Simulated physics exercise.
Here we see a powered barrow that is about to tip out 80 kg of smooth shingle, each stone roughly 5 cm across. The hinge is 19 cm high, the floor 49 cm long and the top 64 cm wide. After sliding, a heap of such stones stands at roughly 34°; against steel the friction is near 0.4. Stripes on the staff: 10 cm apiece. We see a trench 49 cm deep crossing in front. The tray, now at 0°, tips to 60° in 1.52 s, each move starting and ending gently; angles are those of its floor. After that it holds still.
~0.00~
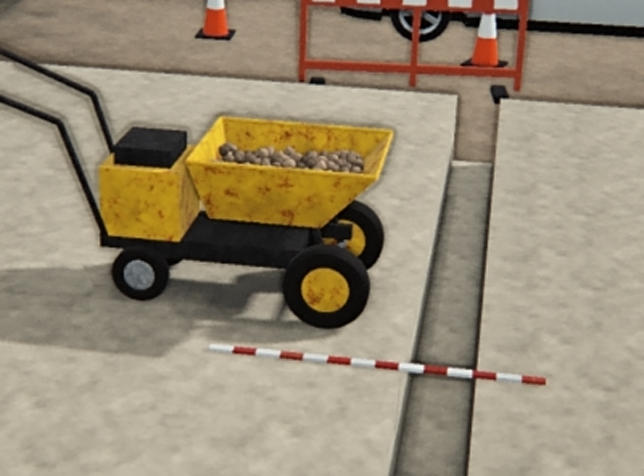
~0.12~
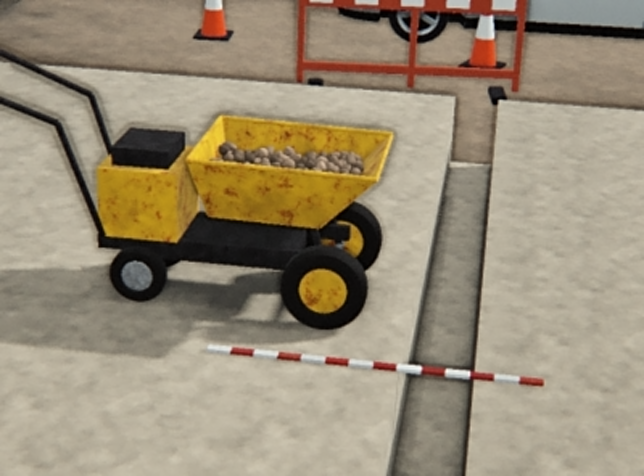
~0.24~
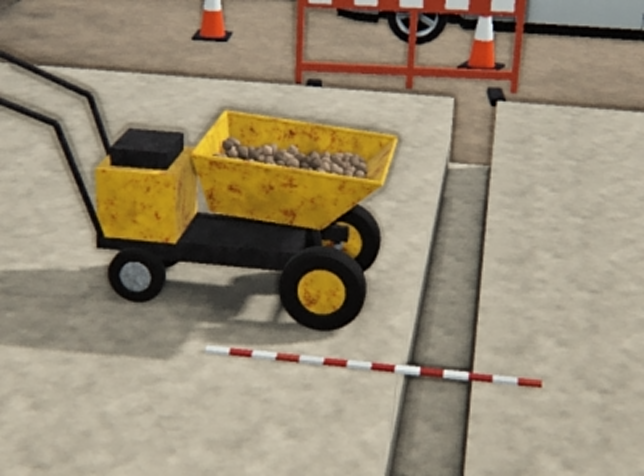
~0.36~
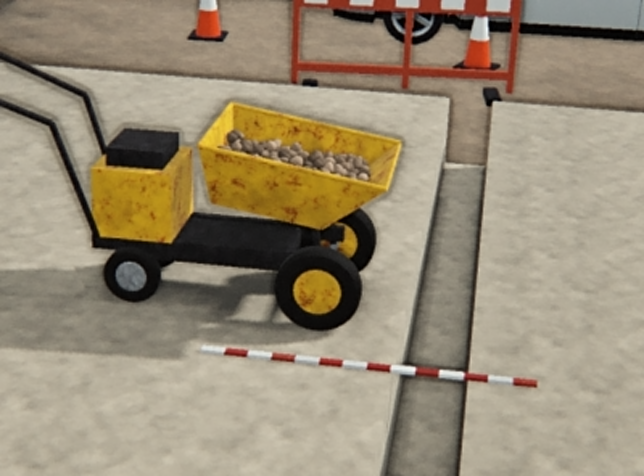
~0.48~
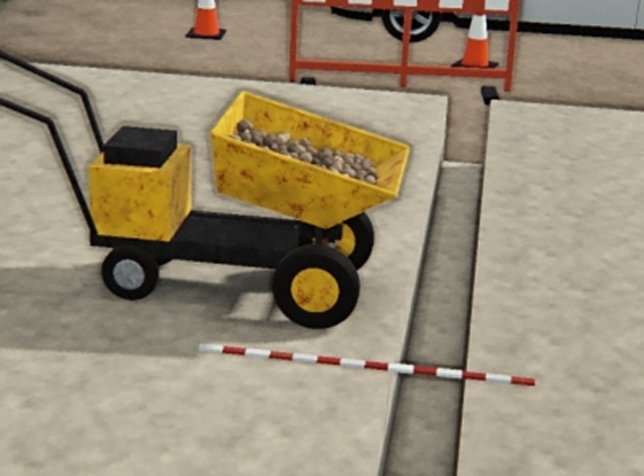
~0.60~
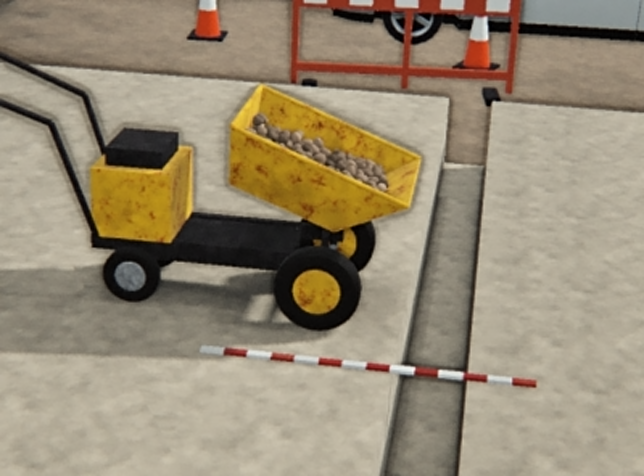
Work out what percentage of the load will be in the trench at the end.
It comes to roughly 44 percent of the load.
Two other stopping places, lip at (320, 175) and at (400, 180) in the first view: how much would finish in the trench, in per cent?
Roughly 100 per cent, then 20 per cent.
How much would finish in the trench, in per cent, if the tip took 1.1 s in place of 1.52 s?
I'd put it at some 40 in a hundred.
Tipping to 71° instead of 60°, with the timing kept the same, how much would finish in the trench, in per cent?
Roughly 30% would end there.
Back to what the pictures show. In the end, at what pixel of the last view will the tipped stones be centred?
The tipped stones centre close to (491, 315).
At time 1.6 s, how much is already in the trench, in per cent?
I'd put it near 10 per cent.
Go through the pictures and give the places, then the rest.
Lip at (377, 178), floor tilted 0°, highest stones at (327, 160), in the first picture.
Lip at (377, 180), floor tilted 1°, highest stones at (293, 159); the stones move at 0.1 m/s on average, in the second picture.
Lip at (382, 184), floor tilted 4°, highest stones at (258, 153); the stones move at 0.3 m/s on average, in the third picture.
The tray is at 9°, its lip at (387, 190); the top of the load is at (244, 145); the stones move at 0.4 m/s on average, in the fourth picture.
Lip at (396, 195), floor tilted 14°, highest stones at (250, 134); the stones move at 0.4 m/s on average, in the fifth picture.
Lip at (408, 207), floor tilted 21°, highest stones at (263, 128); the stones move at 0.5 m/s on average, in the sixth picture.
After 1.1 s the floor is at 51°; 100 % in the tray; the foremost stones are at (434, 232).
After 1.6 s the floor is at 60°; 64 % in the tray, 8 % in the trench, 28 % past the trench; the foremost stones are at (536, 319).
After 2.0 s the floor is at 60°; 32 % in the tray, 14 % in the trench, 54 % past the trench; the foremost stones are at (620, 338).
After 3.9 s the floor is at 60°; 0 % in the tray, 44 % in the trench, 56 % past the trench; the foremost stones are past the picture's edge.
